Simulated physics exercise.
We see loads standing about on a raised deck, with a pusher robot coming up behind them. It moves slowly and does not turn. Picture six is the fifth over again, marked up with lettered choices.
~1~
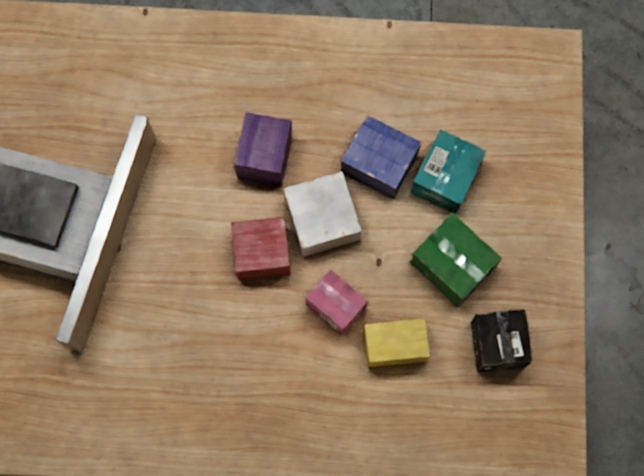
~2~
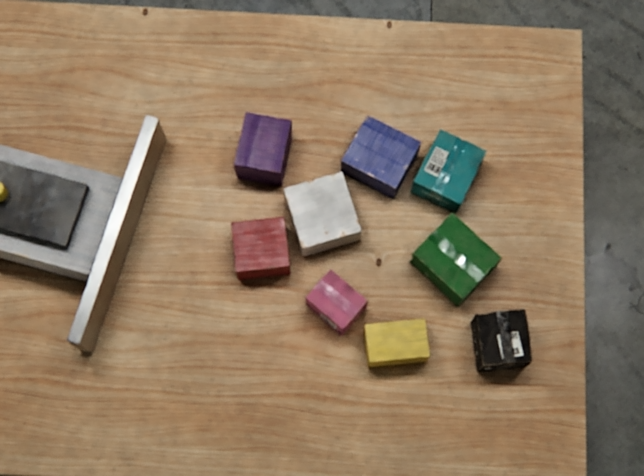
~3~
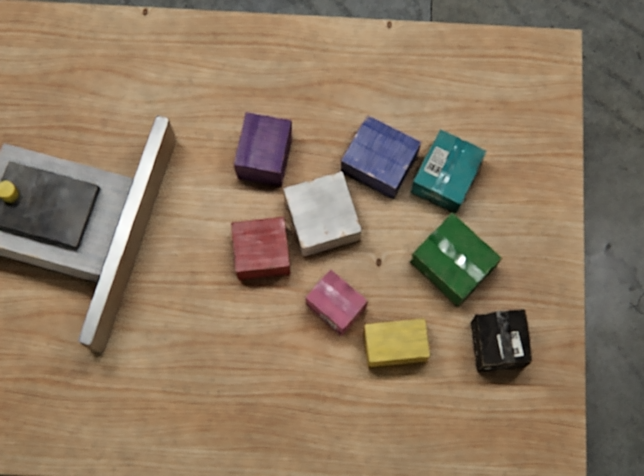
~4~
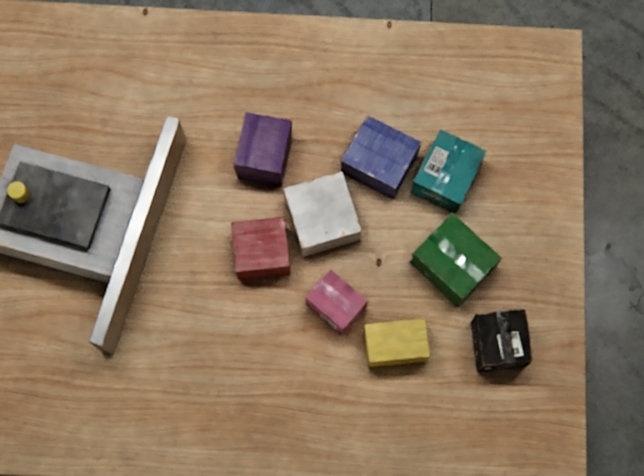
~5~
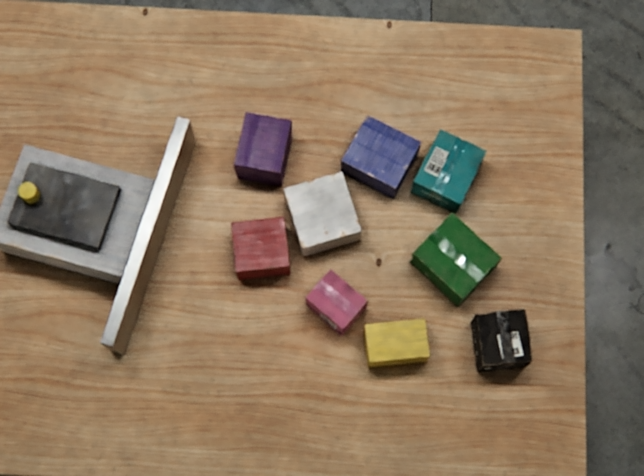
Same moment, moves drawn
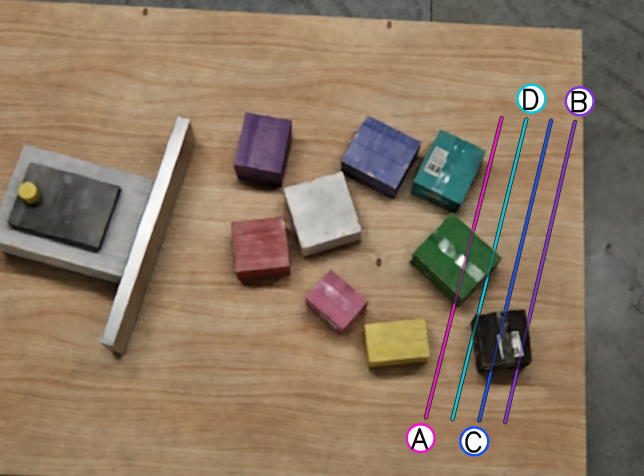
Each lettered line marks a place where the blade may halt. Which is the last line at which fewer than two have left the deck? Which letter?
It should halt at A.
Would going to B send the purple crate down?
Yes.
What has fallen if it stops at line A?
It is the turquoise parcel.
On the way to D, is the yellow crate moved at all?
Yes.
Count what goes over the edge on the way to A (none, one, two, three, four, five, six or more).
One.
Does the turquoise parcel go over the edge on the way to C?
By then, yes.
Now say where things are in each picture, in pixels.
Purple crate (264, 150); blue crate (381, 157); red crate (261, 249), in the first frame.
Robot (39, 205); green box (456, 260), in the second frame.
Robot (50, 206); white crate (322, 214), in the third frame.
Robot (61, 207); black parcel (501, 341), in the fourth frame.
Robot (72, 207); purple crate (264, 150); blue crate (381, 157); red crate (261, 249), in the fifth frame.
On the marked copy, A at (465, 262); B at (542, 267); C at (517, 265); D at (491, 264).
Following A. Soon after the start, robot (185, 213); purple crate (322, 152); red crate (291, 265).
Later, robot (300, 220); turquoise parcel (540, 177); blue crate (484, 163).
In the end, robot (390, 225); turquoise parcel over the edge; blue crate (571, 168); one fallen.
As for the rest, B drops four; C drops three; D drops two.
